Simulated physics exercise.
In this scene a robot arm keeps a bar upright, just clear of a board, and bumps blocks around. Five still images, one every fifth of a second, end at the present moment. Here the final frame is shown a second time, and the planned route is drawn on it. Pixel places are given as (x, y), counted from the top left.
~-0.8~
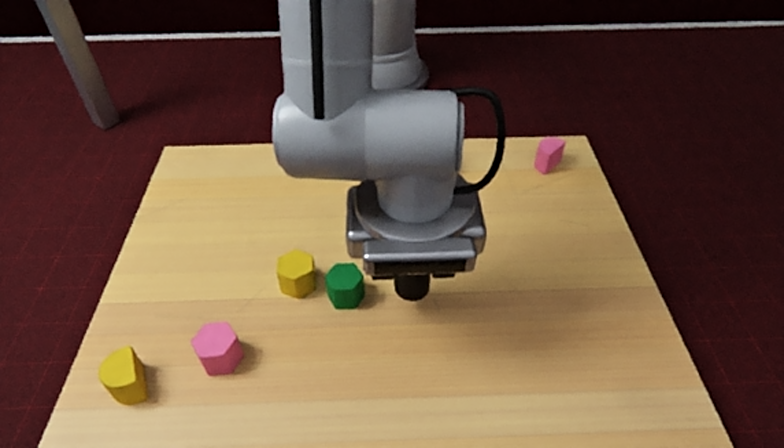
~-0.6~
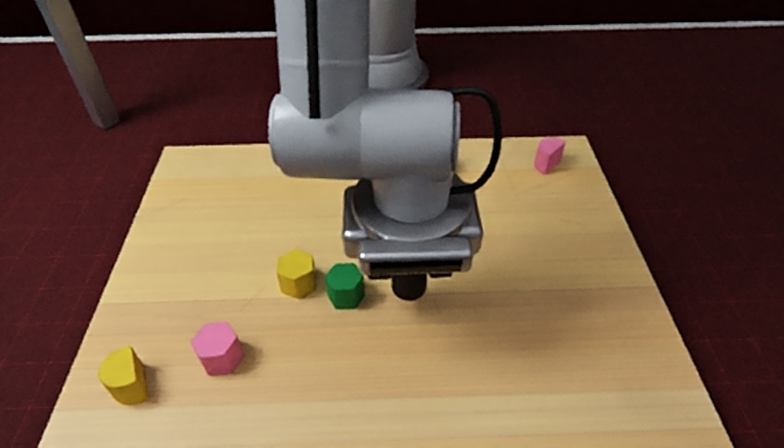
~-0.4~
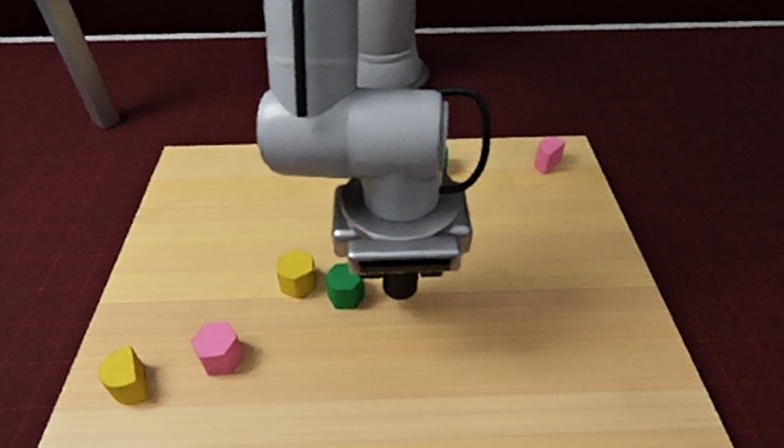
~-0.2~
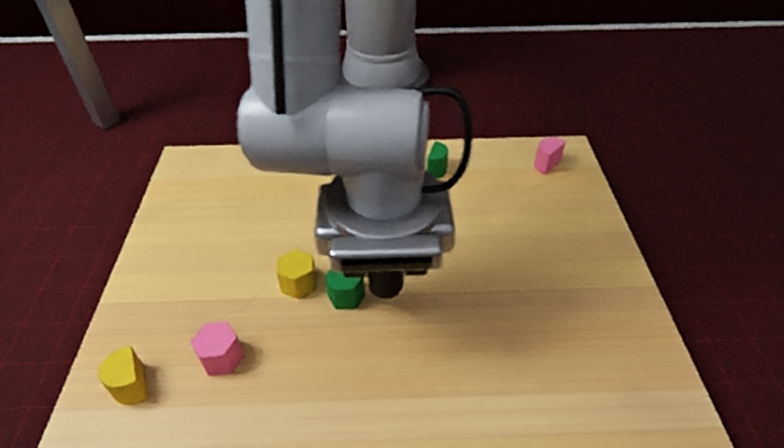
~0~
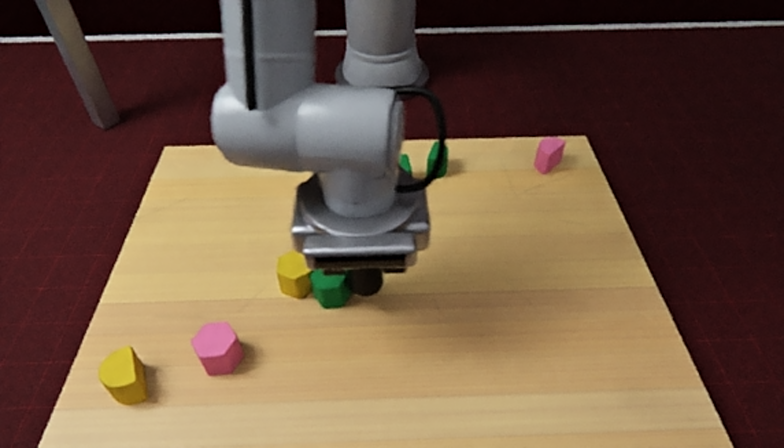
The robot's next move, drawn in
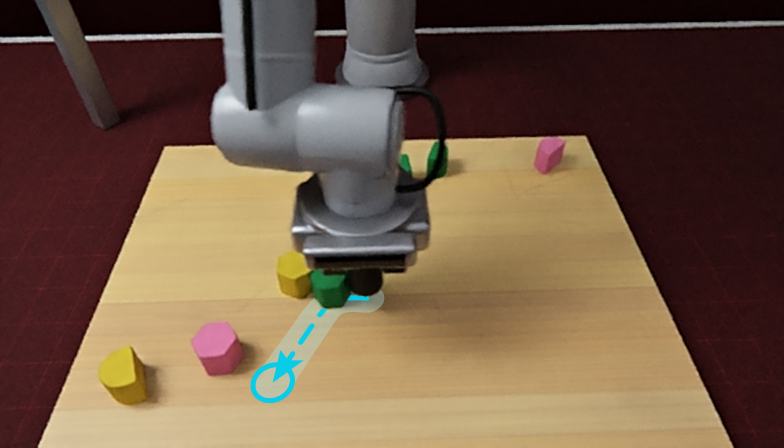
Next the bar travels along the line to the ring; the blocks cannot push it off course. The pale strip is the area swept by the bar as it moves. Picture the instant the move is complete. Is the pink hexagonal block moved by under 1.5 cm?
I expect so.
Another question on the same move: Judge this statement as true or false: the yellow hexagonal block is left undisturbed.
That claim is false.
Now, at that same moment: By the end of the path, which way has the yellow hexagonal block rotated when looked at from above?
From above, the turn goes clockwise.
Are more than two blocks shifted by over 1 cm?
The answer is no.
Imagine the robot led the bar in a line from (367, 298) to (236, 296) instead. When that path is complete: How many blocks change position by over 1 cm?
A pair of blocks is moved.
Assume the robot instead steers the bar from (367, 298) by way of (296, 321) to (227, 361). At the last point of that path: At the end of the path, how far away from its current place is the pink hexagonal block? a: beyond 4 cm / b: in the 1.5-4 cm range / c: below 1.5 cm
b - in the 1.5-4 cm range.
Path on the board, from (367, 298) through (325, 308) and (300, 343) to (273, 382).
The first path, step by step. One third of the way, bar at (323, 294); yellow hexagonal block at (267, 262), turned 55° clockwise; green hexagonal block at (287, 283).
Two thirds of the way, bar at (297, 329); yellow hexagonal block at (266, 262), turned 55° clockwise; green hexagonal block at (283, 285).
At the end, bar at (268, 369); pink hexagonal block in place; yellow hexagonal block at (266, 262), turned 55° clockwise; green hexagonal block at (283, 285).
